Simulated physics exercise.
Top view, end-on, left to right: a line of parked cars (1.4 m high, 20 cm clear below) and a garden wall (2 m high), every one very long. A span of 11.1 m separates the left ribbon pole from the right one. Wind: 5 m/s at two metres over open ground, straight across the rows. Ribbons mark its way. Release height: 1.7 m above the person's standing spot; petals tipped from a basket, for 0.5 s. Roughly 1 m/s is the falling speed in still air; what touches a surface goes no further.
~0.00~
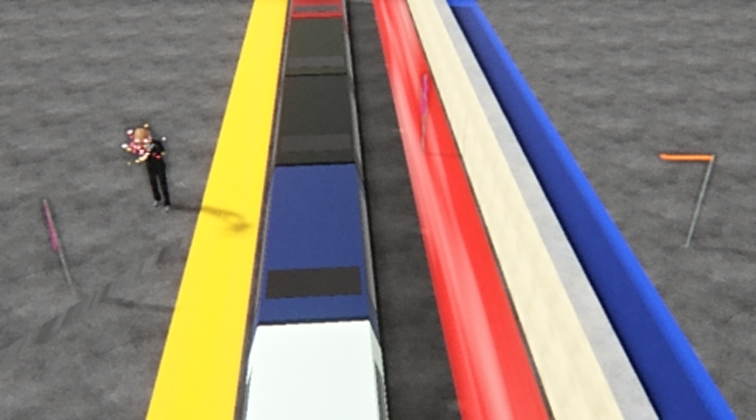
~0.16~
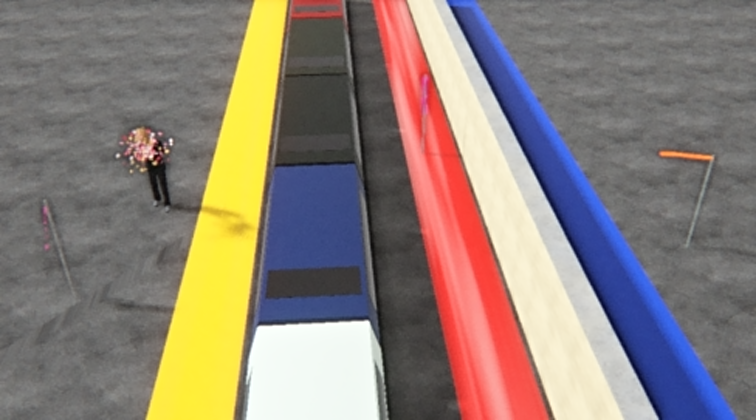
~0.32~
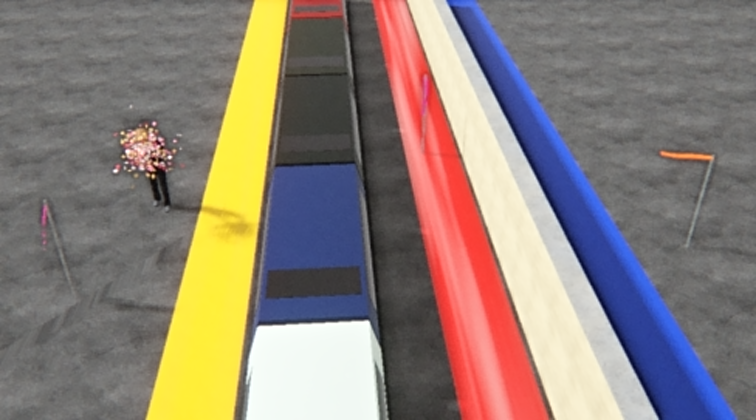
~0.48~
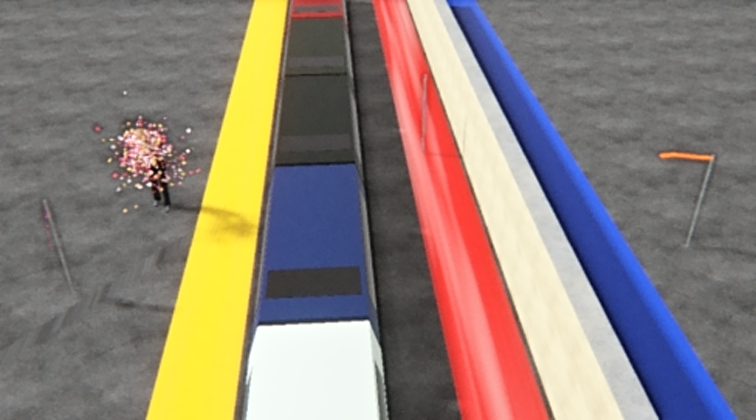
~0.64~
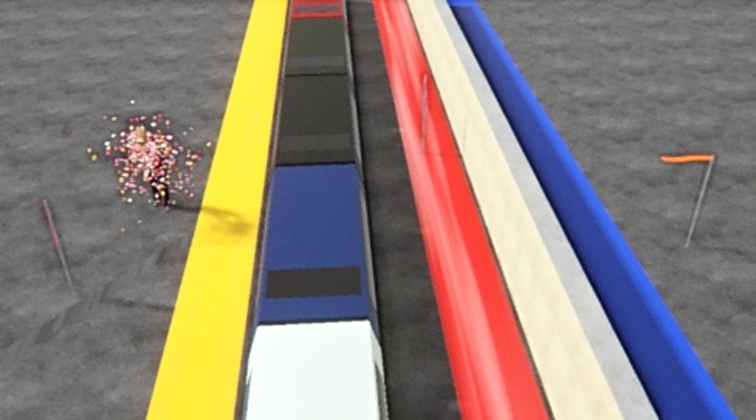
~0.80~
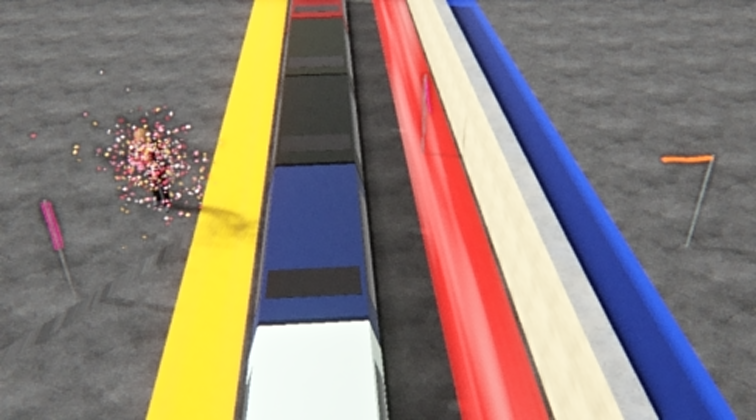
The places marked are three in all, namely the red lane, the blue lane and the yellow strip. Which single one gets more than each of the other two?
Most goes to the yellow one.
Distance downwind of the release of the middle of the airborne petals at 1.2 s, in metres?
0.5 m.
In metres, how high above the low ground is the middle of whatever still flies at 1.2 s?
1.0 m.
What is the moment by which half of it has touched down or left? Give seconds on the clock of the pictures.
Roughly at 2.4 s.
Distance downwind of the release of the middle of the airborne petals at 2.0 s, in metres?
Estimate: Some 1.0 m.
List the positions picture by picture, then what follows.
In the first picture, the left ribbon ends at (55, 249), hanging almost straight, the petals in the air span x = 130 to 160 around y = 145 and it comes from (143, 144).
In the second picture, the right ribbon ends at (661, 154), leaning 95 degrees to the left, the petals in the air span x = 130 to 160 around y = 150, the blue one passes (596, 247), the red one passes (459, 254) and the yellow one passes (220, 265).
In the third picture, the inner ribbon ends at (424, 115), hanging almost straight, the petals in the air span x = 125 to 165 around y = 150 and the top of the line of parked cars crosses (315, 154).
In the fourth picture, the petals in the air span x = 125 to 180 around y = 150, the blue one passes (559, 180), the red one passes (440, 184) and the yellow one passes (234, 193).
In the fifth picture, the right ribbon ends at (662, 158), leaning 90 degrees to the left and the petals in the air span x = 120 to 190 around y = 155.
In the sixth picture, the inner ribbon ends at (431, 113), hanging almost straight, the petals in the air span x = 115 to 200 around y = 160 and the top of the garden wall crosses (497, 119).
After 1.2 s, 5 % is no longer flying here, and 0 % lies on the blue lane, 0 % on the red lane and 2 % on the yellow strip; the middle of what still flies is 1.1 m above the low ground, near (166, 174).
After 2.0 s, 35 % is no longer flying here, and 0 % lies on the blue lane, 0 % on the red lane and 16 % on the yellow strip; the middle of what still flies is 0.9 m above the low ground, near (192, 184).
After 3.5 s, 77 % is no longer flying here, and 0 % lies on the blue lane, 0 % on the red lane and 38 % on the yellow strip; the middle of what still flies is 1.0 m above the low ground, near (202, 182).
After 8.0 s, 97 % is no longer flying here, and 0 % lies on the blue lane, 0 % on the red lane and 44 % on the yellow strip.
After 45.0 s, 100 % is no longer flying here, and 0 % lies on the blue lane, 0 % on the red lane and 44 % on the yellow strip.
